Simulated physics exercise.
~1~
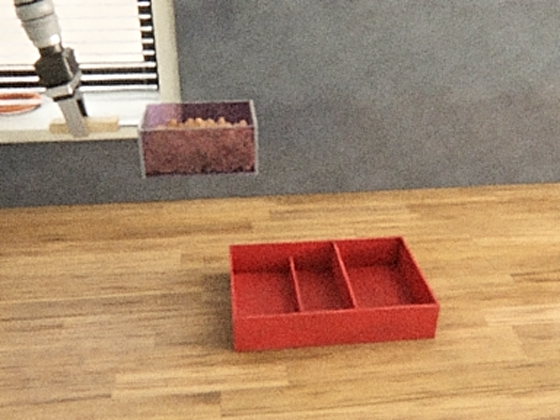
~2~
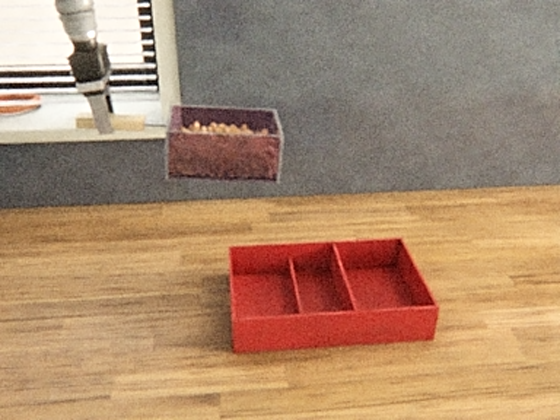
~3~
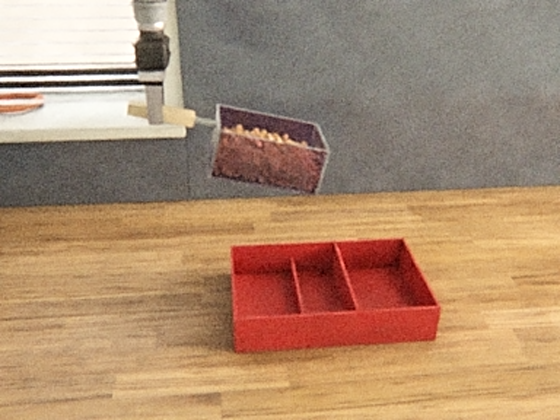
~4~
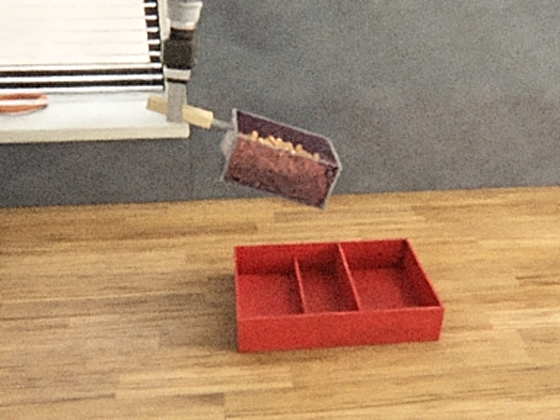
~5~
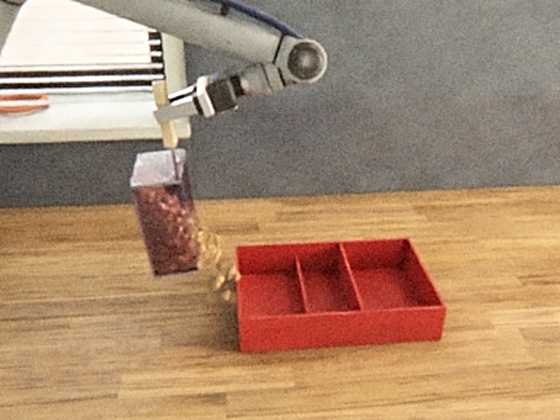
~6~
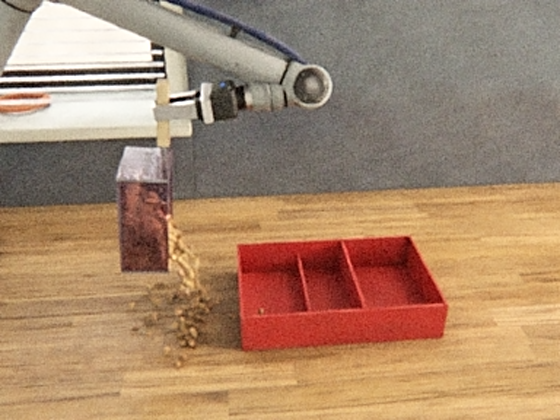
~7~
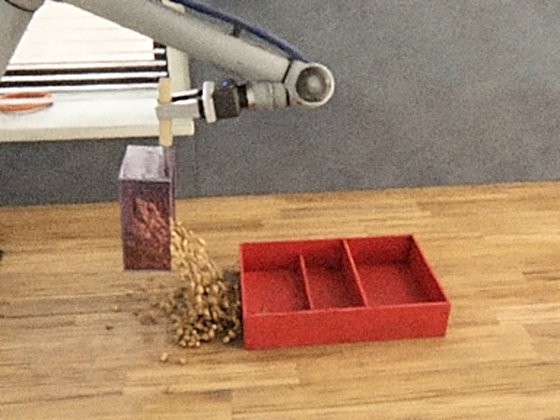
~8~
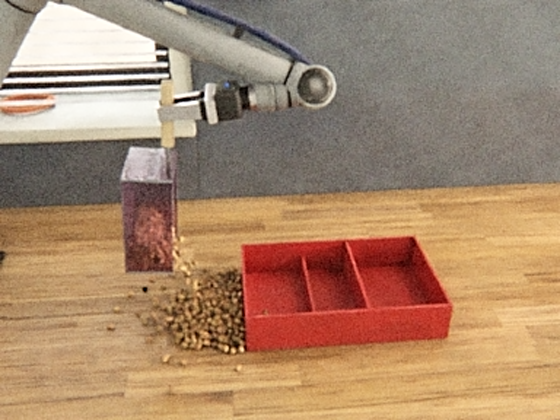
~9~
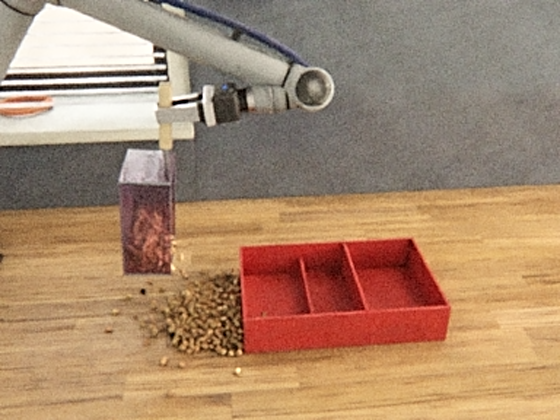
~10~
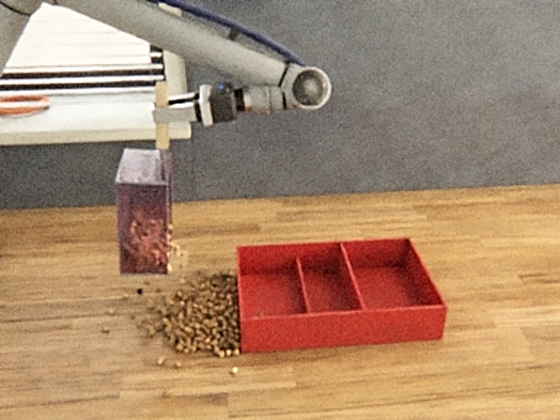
On a wooden tabletop against a grey wall, a red crate split into three parts sits still while a robot arm holds a clear box of dried beans above and to its left. The arm carries the box to the right, toward the crate, and begins to tip it. It then swings the box back left as it turns it steeply on end, and beans start spilling from its lower edge. They pour onto the table just short of the crate, gathering in a heap against its left side. The stream dies away, leaving the upended box hanging still with some beans inside and the crate almost empty.
